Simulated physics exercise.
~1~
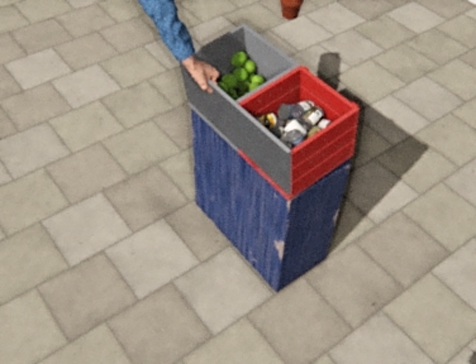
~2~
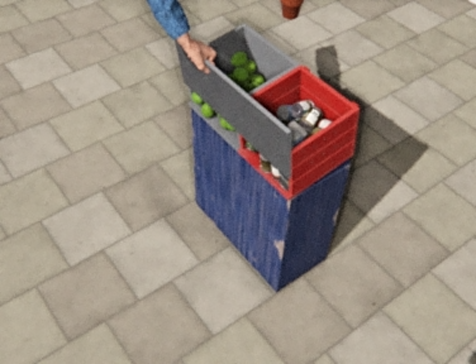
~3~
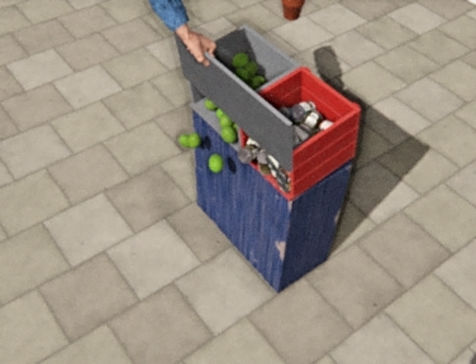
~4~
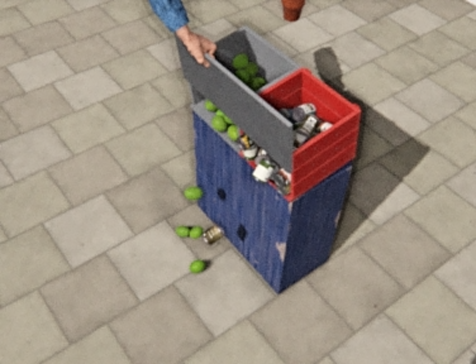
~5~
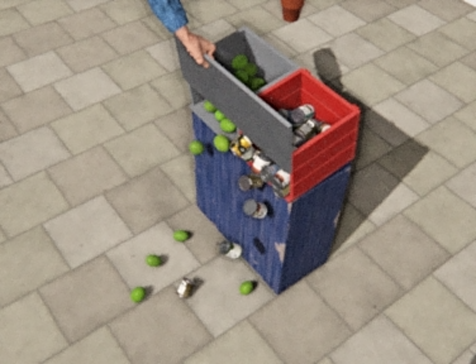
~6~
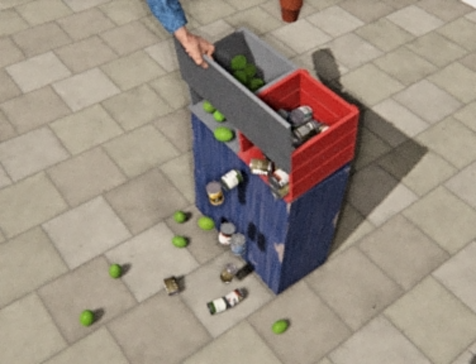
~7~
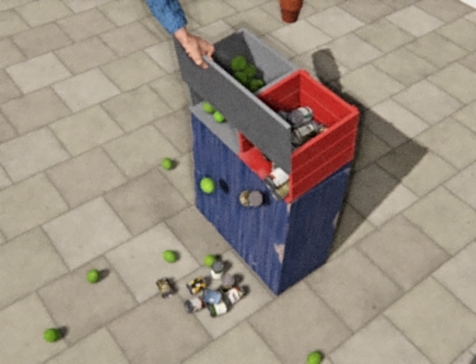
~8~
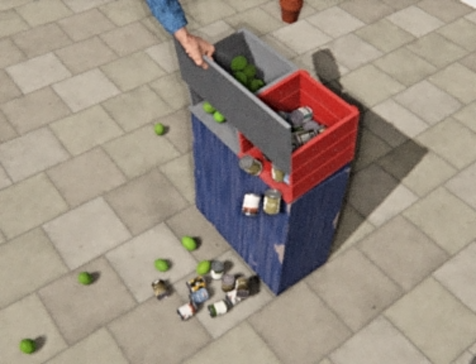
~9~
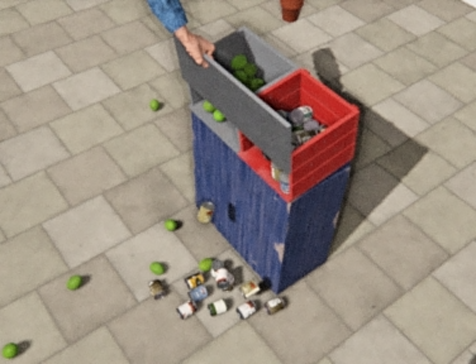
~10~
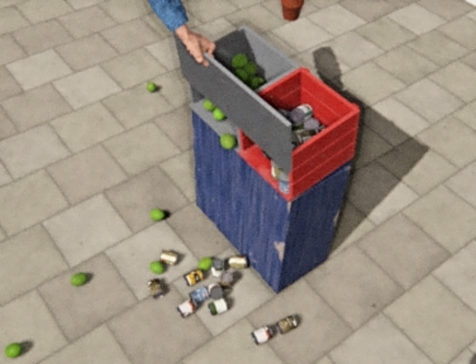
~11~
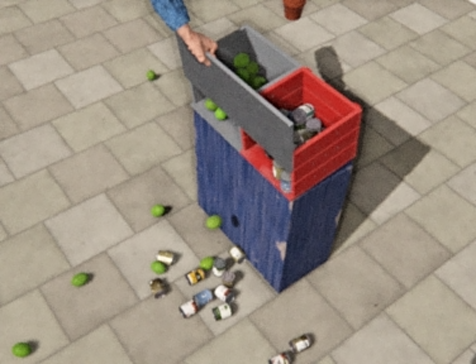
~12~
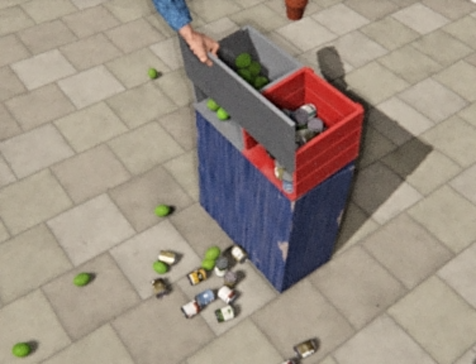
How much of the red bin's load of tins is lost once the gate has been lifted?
A sizeable share of the tins is lost, clearly more than one in six. They tumble down onto the paving, while other tins stay in the red bin.
Hand lifting a grey gate on red and grey bins, spilling limes and small tins onto paving while others stay inside.
